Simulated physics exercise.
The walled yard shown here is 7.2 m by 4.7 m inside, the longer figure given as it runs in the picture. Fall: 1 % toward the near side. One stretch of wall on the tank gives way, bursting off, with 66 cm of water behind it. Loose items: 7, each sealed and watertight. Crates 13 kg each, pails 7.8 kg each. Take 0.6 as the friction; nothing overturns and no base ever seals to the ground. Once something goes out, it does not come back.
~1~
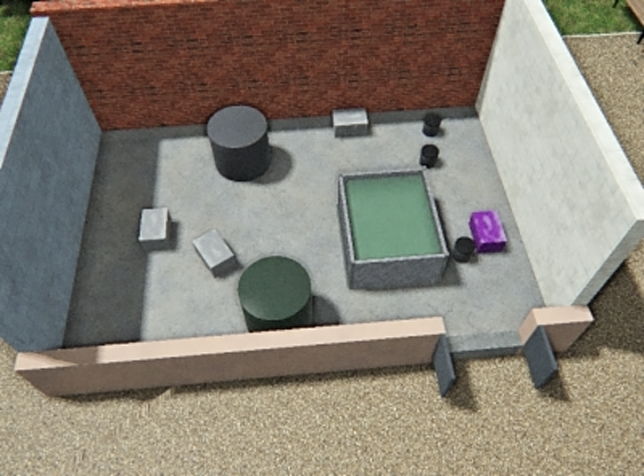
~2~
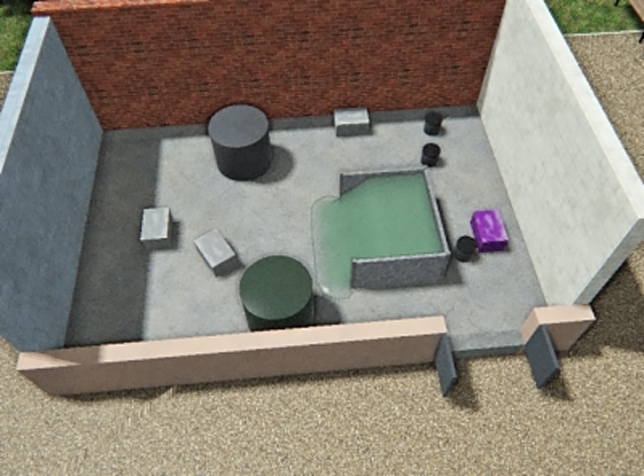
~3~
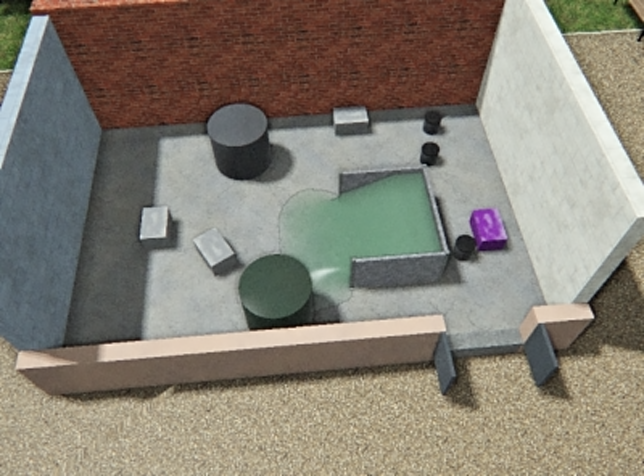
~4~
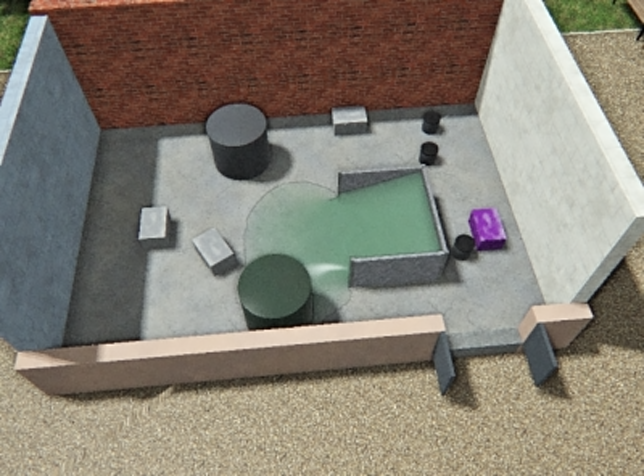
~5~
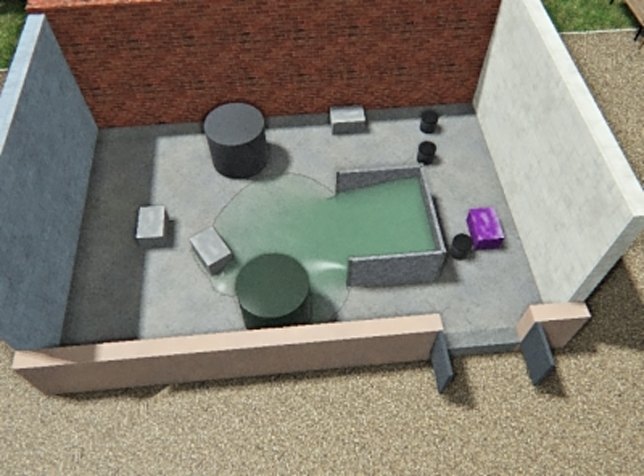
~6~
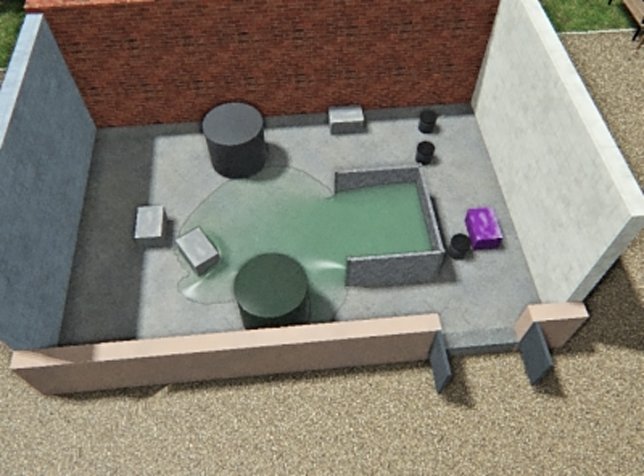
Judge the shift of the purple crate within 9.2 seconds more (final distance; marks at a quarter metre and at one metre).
By the end, the purple crate keeps its spot.
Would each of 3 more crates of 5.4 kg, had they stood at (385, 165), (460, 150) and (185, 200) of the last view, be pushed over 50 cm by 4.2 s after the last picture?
In order: Below it, below it, above it.
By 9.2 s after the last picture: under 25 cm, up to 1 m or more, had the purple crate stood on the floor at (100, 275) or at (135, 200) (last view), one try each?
Outcomes in order: It is taken a long way; it is taken a long way.
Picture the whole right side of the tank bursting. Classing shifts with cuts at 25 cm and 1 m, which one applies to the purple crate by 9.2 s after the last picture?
My answer is that the purple crate is flushed far out.
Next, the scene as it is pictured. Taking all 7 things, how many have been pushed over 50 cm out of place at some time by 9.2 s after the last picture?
Answer: 2.
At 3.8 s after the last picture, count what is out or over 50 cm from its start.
My count gives 2.
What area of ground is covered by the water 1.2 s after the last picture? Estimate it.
Close to 19 m2, I'd say.
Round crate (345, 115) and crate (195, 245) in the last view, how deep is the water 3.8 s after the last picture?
Depth approx. 1 cm / 10 cm.
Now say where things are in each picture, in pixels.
The purple crate at (489, 226) rests on the ground; water covers 2.1 m2; 0 of 7 have shifted, in the first picture.
The purple crate at (491, 225), on the bottom; water covers 3.1 m2; 0 of 7 have shifted, in the second picture.
The purple crate at (490, 224), on the bottom; 4.2 m2 under water; 0 of 7 have shifted, in the third picture.
The purple crate at (489, 224), on the bottom; water covers 5.3 m2; 0 of 7 have shifted, in the fourth picture.
The purple crate at (487, 223) rests on the ground; 6.6 m2 under water; 0 of 7 have shifted, in the fifth picture.
The purple crate at (485, 223) rests on the ground; 7.8 m2 under water; 1 of 7 have shifted, in the sixth picture.
Then, 1.2 s after the last picture the purple crate is near (485, 223), 0.0 m from its start, aground; 0 of 7 are out; 2 afloat.
Then, 3.8 s after the last picture the purple crate is near (485, 223), 0.0 m from its start, aground; 0 of 7 are out; 2 afloat.
Then, 6.2 s after the last picture the purple crate is near (485, 223), 0.0 m from its start, aground; 0 of 7 are out; 2 afloat.
Then, 9.2 s after the last picture the purple crate is near (485, 223), 0.0 m from its start, aground; 0 of 7 are out; 1 afloat.
